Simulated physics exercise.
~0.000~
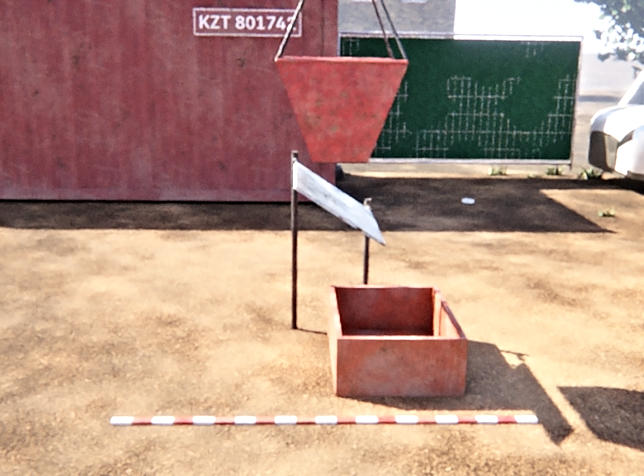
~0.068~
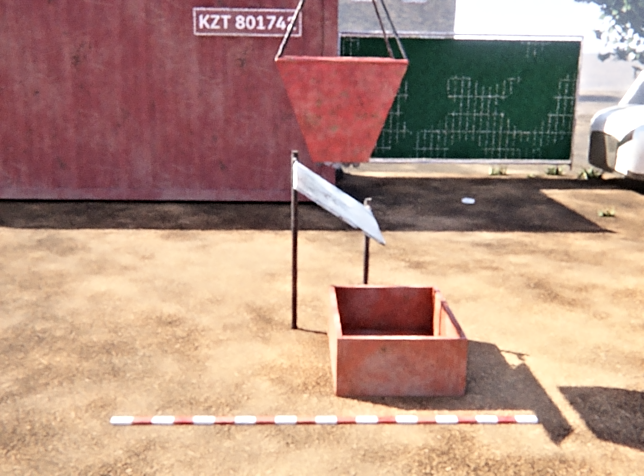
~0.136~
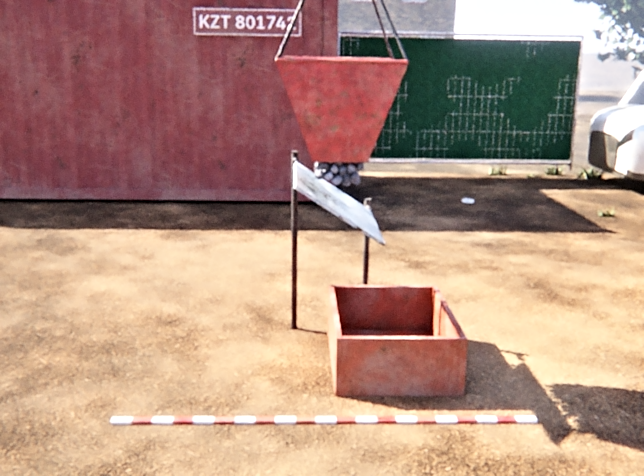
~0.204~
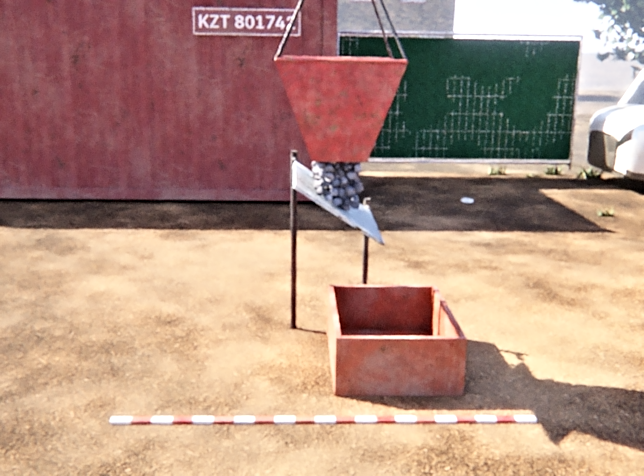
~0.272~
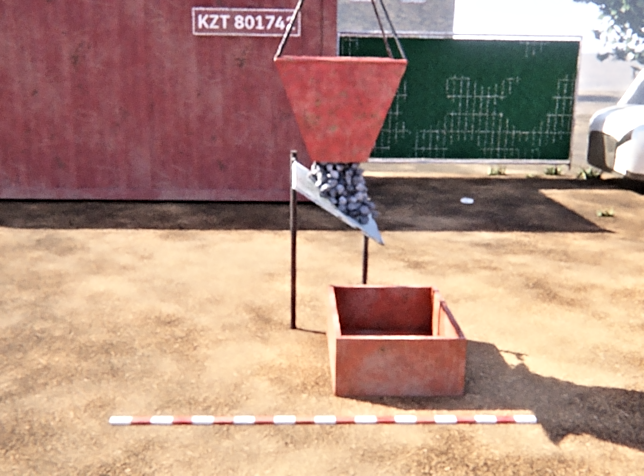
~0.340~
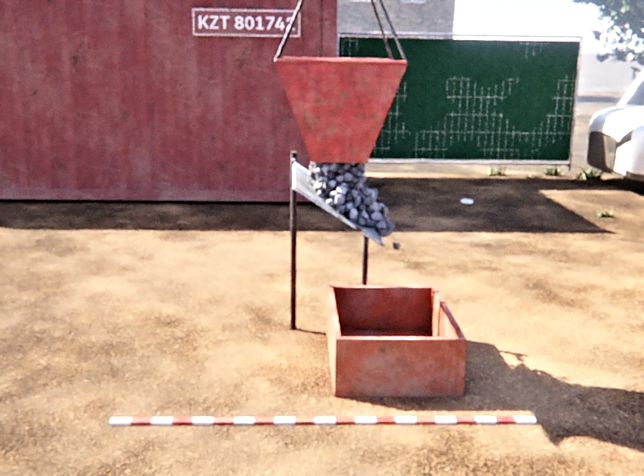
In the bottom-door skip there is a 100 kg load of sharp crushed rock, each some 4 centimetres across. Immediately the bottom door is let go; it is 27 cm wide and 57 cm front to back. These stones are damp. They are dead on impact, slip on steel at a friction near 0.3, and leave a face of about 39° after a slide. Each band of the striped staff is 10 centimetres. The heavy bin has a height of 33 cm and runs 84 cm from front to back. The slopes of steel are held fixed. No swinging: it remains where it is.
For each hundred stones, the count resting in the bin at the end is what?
It is about 77.
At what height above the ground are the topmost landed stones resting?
Looks like they stop near 34 cm off the ground.
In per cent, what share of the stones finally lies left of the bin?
Something like 0 per cent, roughly.
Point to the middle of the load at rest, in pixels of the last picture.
Near (421, 348).
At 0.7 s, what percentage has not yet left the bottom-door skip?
Near 0 % is still in there.
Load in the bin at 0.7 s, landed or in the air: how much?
Near 50 percent at that time.
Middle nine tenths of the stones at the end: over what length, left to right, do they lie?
I'd put it at close to 80 cm.
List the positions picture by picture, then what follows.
The outlet is at (341, 152); nothing has dropped yet, in the first frame.
The outlet is at (341, 152); 6 % is out, in the second frame.
The outlet is at (340, 152); 16 % is out, the lowest stones still above the rim at (341, 173), 112 cm up, in the third frame.
The outlet is at (340, 152); 30 % is out, the lowest stones still above the rim at (344, 197), 99 cm up, in the fourth frame.
The outlet is at (340, 152); 44 % is out, the lowest stones still above the rim at (361, 209), 91 cm up, in the fifth frame.
The outlet is at (340, 153); 58 % is out, the lowest stones still above the rim at (386, 229), 82 cm up, in the sixth frame.
After 0.7 s, 0 % in the bottom-door skip, 40 % on the steel, 50 % falling or lying in the bin, 10 % falling or lying beside or right of the bin; the stones farthest right are at (488, 338).
After 1.1 s, 0 % in the bottom-door skip, 2 % on the steel, 75 % falling or lying in the bin, 22 % falling or lying beside or right of the bin; the stones farthest right are at (559, 369).
After 1.7 s, 0 % in the bottom-door skip, 77 % falling or lying in the bin, 23 % falling or lying beside or right of the bin; the stones farthest right are at (579, 365).
After 2.6 s, 0 % in the bottom-door skip, 77 % falling or lying in the bin, 23 % falling or lying beside or right of the bin; the stones farthest right are at (579, 365).
After 4.5 s, 0 % in the bottom-door skip, 77 % in the bin, 23 % beside or right of the bin; the stones farthest right are at (579, 365).
